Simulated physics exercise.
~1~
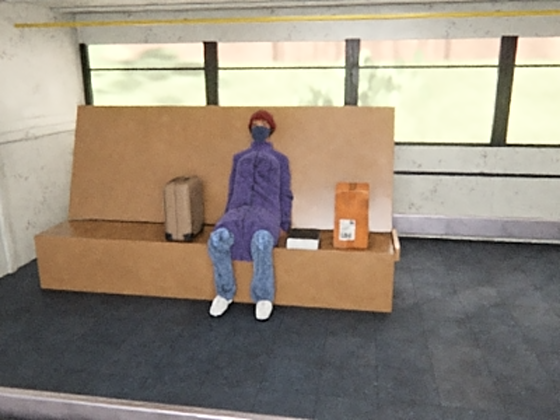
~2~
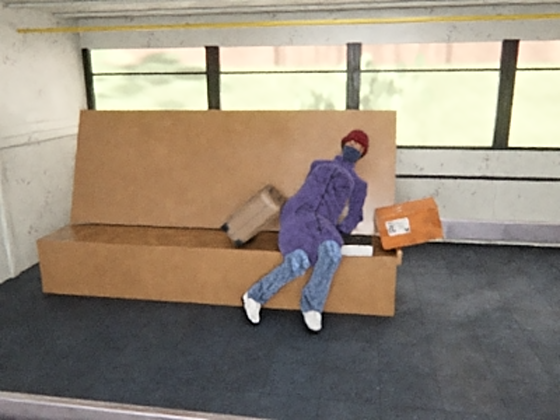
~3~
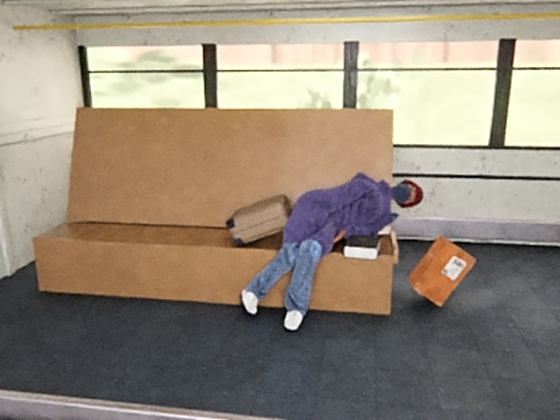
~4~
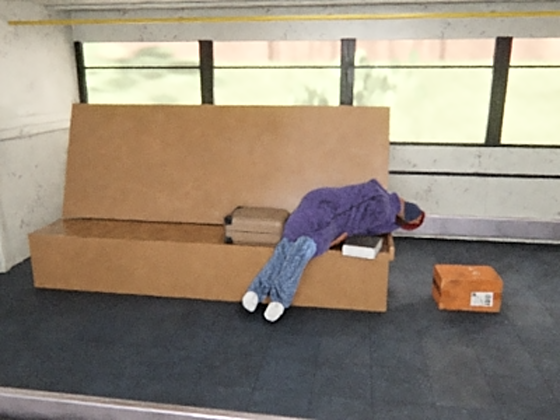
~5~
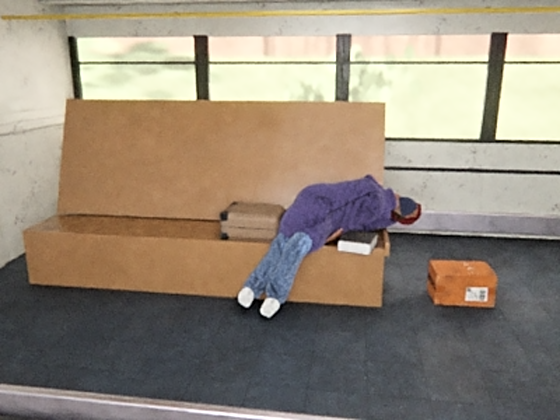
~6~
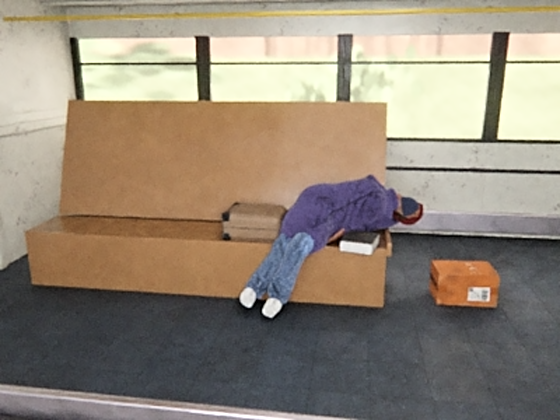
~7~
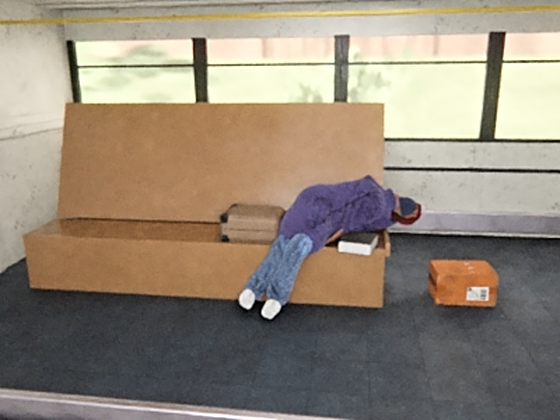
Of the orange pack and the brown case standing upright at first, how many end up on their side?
Both of them, the orange pack and the brown case, end up lying on their side.
